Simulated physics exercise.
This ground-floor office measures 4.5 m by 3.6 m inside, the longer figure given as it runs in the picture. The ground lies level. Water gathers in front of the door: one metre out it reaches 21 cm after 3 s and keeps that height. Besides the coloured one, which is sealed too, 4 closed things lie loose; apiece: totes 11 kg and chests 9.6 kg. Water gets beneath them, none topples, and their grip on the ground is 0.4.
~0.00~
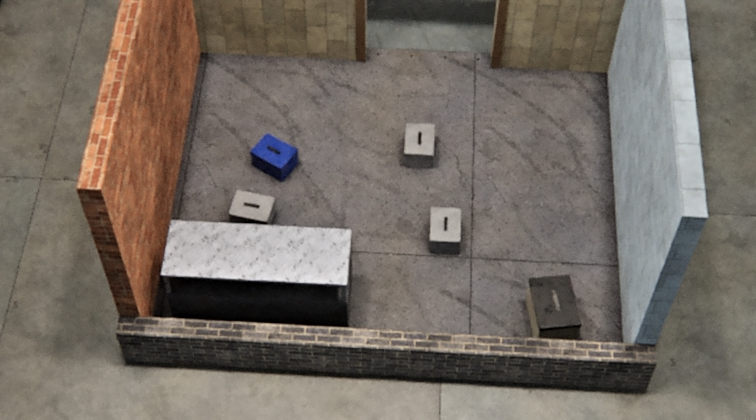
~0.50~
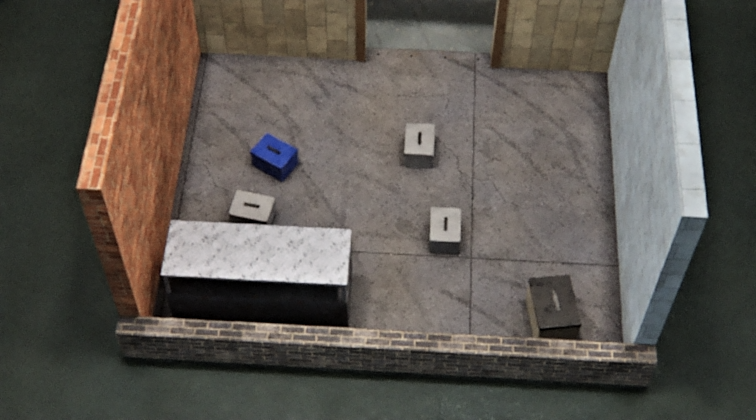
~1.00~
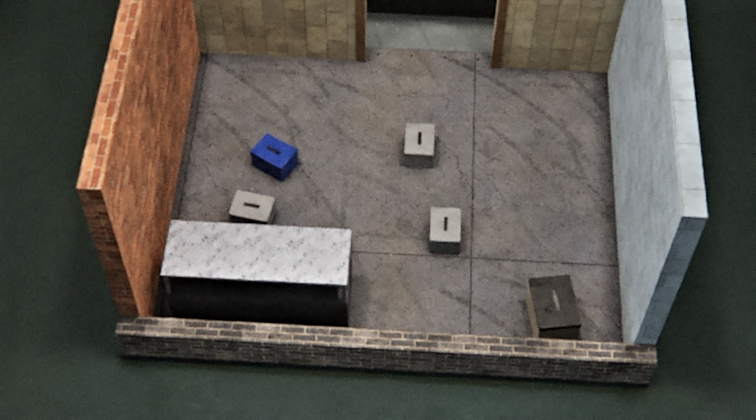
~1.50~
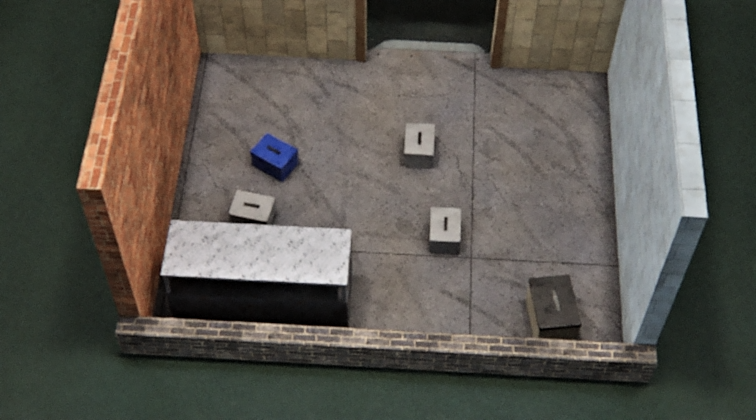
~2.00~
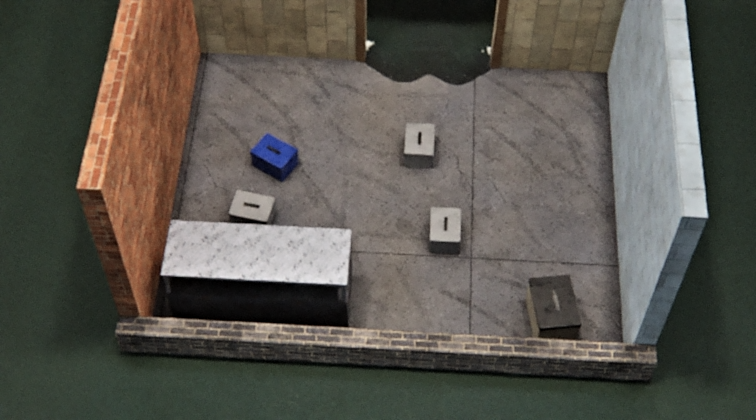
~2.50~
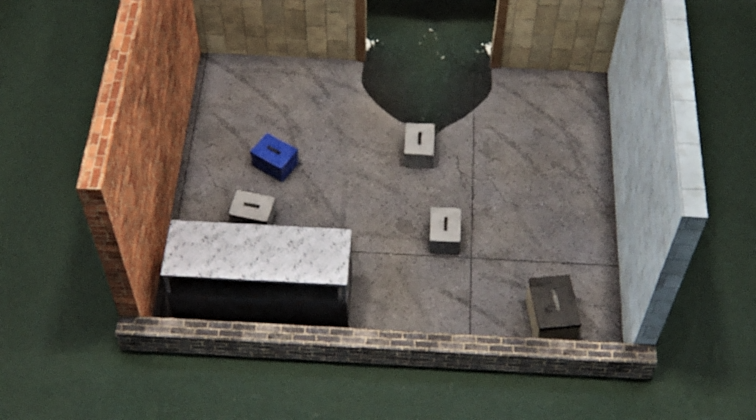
Dark water spreads over the ground outside the walled office, then fills the doorway at the back and pushes across the threshold in a rounded patch onto the grey floor. The patch widens toward a pale box near the doorway, while the blue box and the others stay put.
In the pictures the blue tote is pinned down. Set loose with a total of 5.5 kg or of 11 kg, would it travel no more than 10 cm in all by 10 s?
For it, only the larger load is enough.
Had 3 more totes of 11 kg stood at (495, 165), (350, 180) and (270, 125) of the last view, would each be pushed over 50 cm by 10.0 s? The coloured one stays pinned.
In turn: Past it, over, less.
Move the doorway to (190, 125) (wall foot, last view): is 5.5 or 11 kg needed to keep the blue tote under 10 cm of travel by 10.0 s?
In that case neither weight holds it.
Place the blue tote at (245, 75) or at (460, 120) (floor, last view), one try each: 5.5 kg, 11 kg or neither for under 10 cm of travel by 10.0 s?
In turn: Neither is enough; neither holds.
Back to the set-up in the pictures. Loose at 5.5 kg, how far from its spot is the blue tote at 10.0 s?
Roughly 120 cm.
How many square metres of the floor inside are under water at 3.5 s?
About 4.0 m2.
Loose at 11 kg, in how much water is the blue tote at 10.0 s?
Roughly 5 cm.
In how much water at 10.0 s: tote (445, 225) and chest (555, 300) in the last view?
Roughly 14 and 14 cm.
After 3.5 s the blue tote would be 0 cm from its start with 5.5 kg and 0 cm from its start with 11 kg; 0 cm of water round it then.
After 4.5 s the blue tote would be 10 cm from its start with 5.5 kg and 0 cm from its start with 11 kg; 4 cm of water round it then.
After 7.0 s the blue tote would be 49 cm from its start with 5.5 kg and 0 cm from its start with 11 kg; 5 cm of water round it then.
After 10.0 s the blue tote would be 110 cm from its start with 5.5 kg and 0 cm from its start with 11 kg; 5 cm of water round it then.
